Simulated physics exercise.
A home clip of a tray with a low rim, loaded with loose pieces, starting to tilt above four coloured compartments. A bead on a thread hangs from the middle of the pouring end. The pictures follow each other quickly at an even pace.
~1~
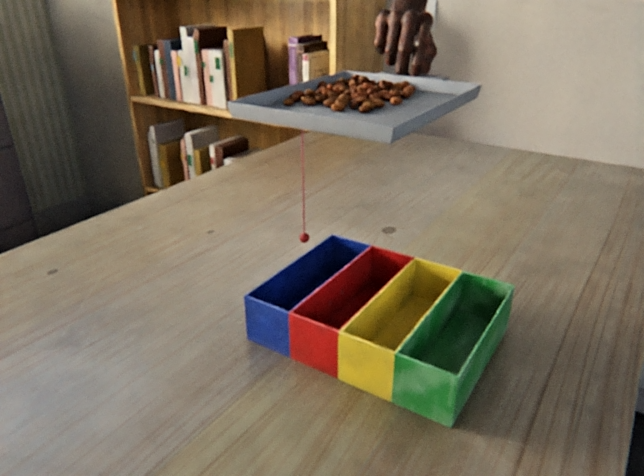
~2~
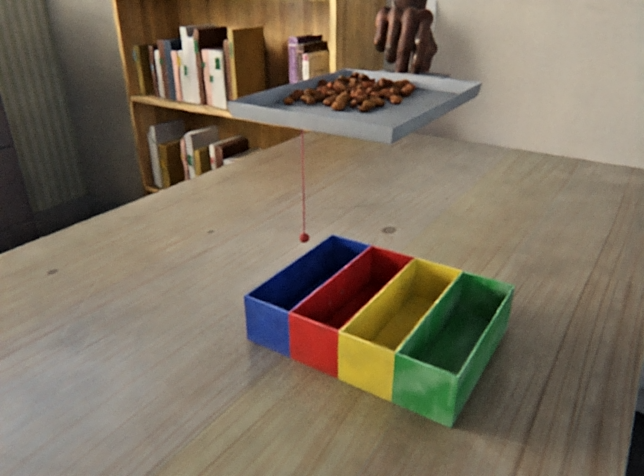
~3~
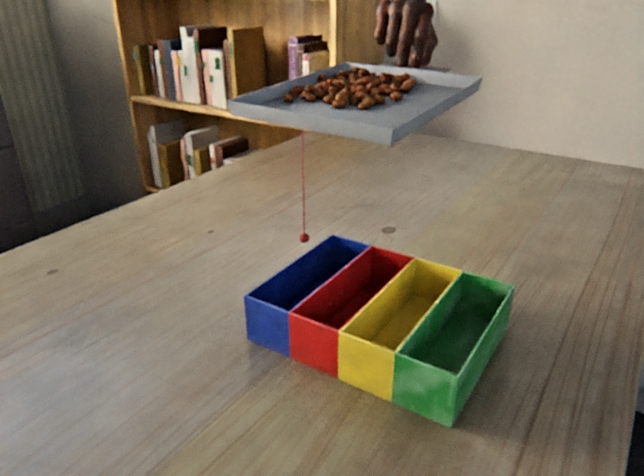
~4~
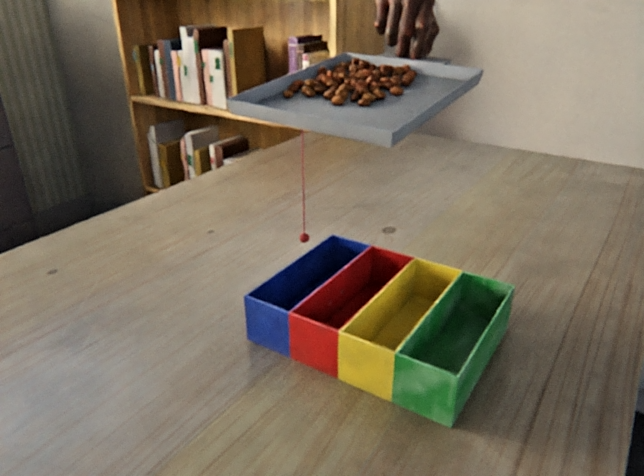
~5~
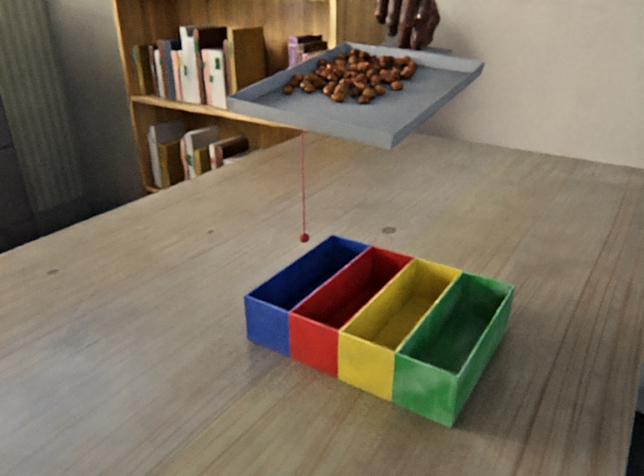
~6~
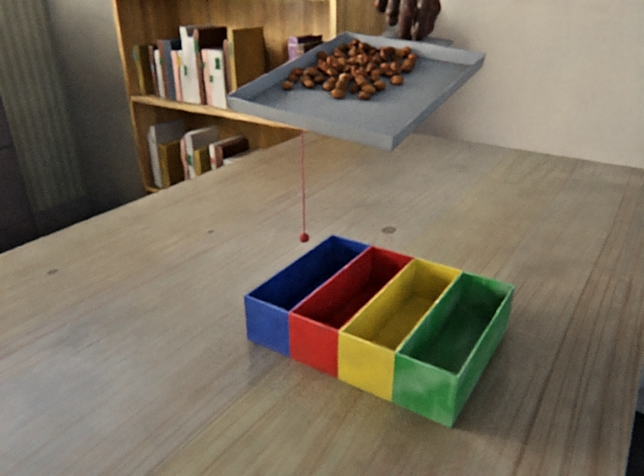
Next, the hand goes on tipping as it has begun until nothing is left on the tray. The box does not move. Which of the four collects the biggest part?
Most goes to the red cell.
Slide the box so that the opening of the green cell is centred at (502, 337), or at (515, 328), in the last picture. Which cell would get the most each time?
At the first place the cell in blue, at the second that blue cell.
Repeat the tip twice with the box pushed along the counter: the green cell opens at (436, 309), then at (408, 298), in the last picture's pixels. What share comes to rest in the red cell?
First some 50, then 30 per cent.
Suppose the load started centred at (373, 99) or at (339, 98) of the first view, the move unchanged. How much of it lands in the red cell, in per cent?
In turn 70 and 60 in a hundred.
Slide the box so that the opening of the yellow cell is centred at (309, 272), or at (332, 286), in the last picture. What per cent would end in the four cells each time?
Roughly 90 per cent, and 100 per cent.
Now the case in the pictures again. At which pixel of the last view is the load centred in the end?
Roughly at (345, 321).
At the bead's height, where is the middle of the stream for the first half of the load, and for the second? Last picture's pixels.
At about (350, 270), then at (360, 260).
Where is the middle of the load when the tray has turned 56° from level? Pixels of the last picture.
Roughly at (352, 120).
Shortly afterwards, tray tipped steeply; the bulk on the tray; only a few in the red cell; only a few in the blue cell; a little falling or outside the box.
Next, tray tipped right over; near a third on the tray; near a quarter in the red cell; a little in the blue cell; a little in the yellow cell; near a quarter falling or outside the box.
Some moments later, tray tipped past a quarter turn; near two thirds in the red cell; near a quarter in the blue cell; a little in the yellow cell; a little falling or outside the box.
In the end, tray tipped past a quarter turn; near two thirds in the red cell; near a quarter in the blue cell; a little in the yellow cell; none at all in the green cell; a little outside the box.
